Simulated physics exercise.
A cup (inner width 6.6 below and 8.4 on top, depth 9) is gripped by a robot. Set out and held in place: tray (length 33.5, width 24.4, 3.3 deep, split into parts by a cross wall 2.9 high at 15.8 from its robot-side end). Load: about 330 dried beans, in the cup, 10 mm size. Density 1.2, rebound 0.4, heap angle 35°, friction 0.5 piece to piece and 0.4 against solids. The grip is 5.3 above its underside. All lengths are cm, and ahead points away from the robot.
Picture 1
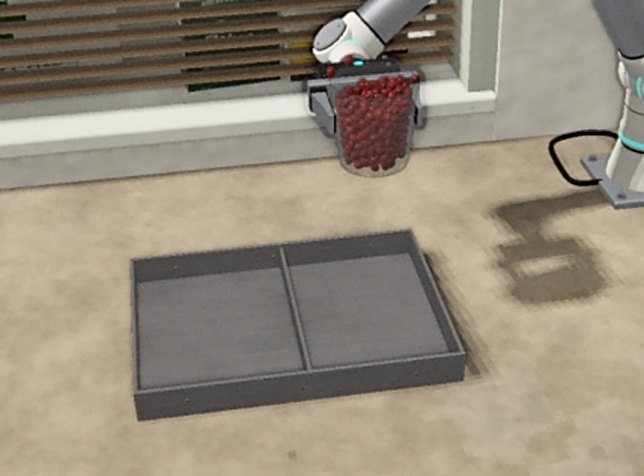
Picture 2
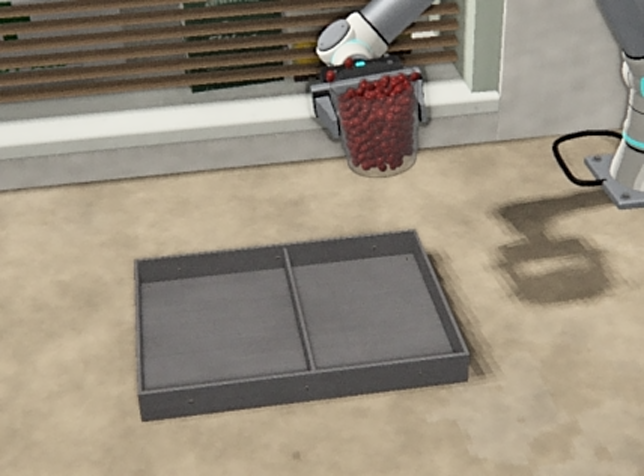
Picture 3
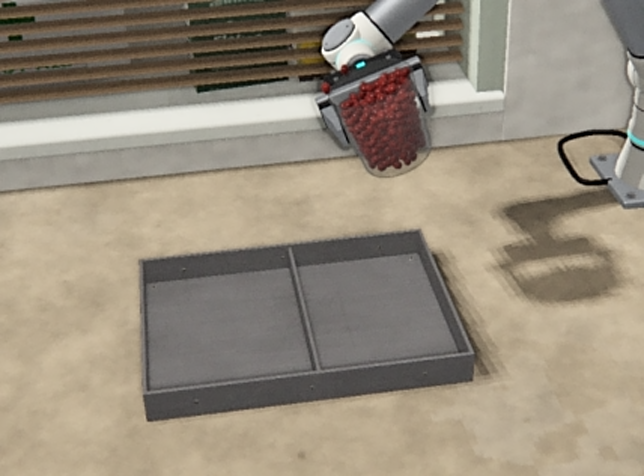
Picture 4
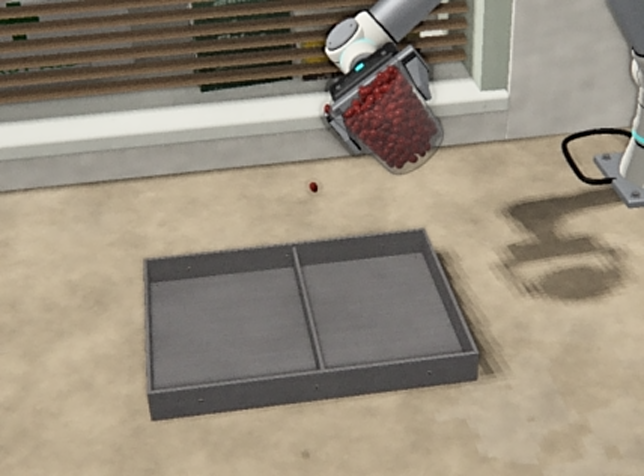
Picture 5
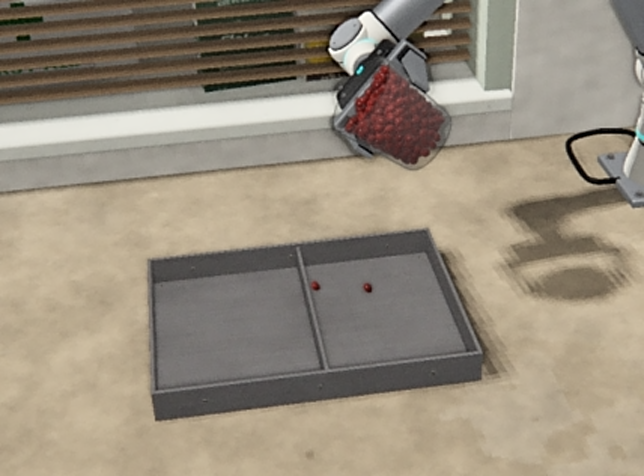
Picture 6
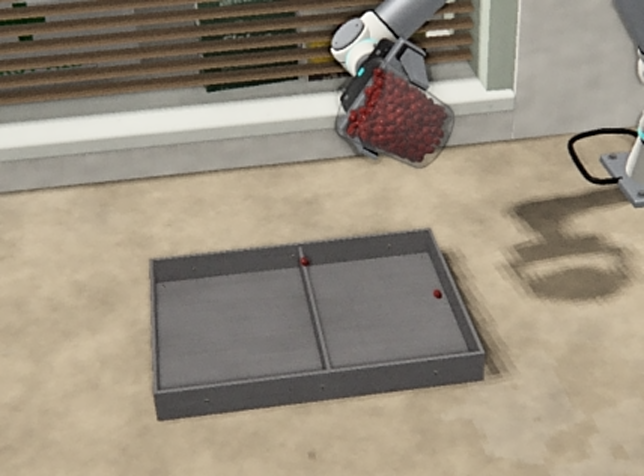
A robot arm tilts a clear cup of red beans, and two drop into a divided tray.
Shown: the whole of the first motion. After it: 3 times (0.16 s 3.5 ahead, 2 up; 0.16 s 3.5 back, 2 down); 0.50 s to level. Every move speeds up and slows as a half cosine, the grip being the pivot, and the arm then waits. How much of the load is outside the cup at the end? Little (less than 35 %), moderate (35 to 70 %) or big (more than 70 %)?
A little share, less than 35 %, ends outside the cup.
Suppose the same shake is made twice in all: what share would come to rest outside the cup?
Then about 15 per cent.
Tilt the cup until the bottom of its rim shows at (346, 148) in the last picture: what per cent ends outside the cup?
Some 65 per cent.
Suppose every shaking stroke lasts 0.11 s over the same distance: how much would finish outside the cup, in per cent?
Then about 50 per cent.
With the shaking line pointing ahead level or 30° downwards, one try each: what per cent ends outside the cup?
Some 10 and 5 per cent.
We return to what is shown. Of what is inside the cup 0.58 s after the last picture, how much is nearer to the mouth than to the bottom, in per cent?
Some 50 per cent.
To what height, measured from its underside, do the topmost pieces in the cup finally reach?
Some 9.0 cm.
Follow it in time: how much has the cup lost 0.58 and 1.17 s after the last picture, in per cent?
In turn: 10, 20.
Then, 0.58 s on, tilted 54° forward, highest piece 28 above the table; 296 in the cup, 18 in the far-side part, 5 in the robot-side part, 10 in flight or on a rim.
Then, 1.17 s on, tilted 34° forward, highest piece 28 above the table; 270 in the cup, 36 in the far-side part, 21 in the robot-side part, 2 in flight or on a rim.
Then, 1.66 s on, level, highest piece 29 above the table; 270 in the cup, 36 in the far-side part, 23 in the robot-side part.
Then, 2.71 s on, level, highest piece 29 above the table; 270 in the cup, 36 in the far-side part, 23 in the robot-side part.
In the end, 270 in the cup, 36 in the far-side part, 23 in the robot-side part. That is 18 % outside the cup.
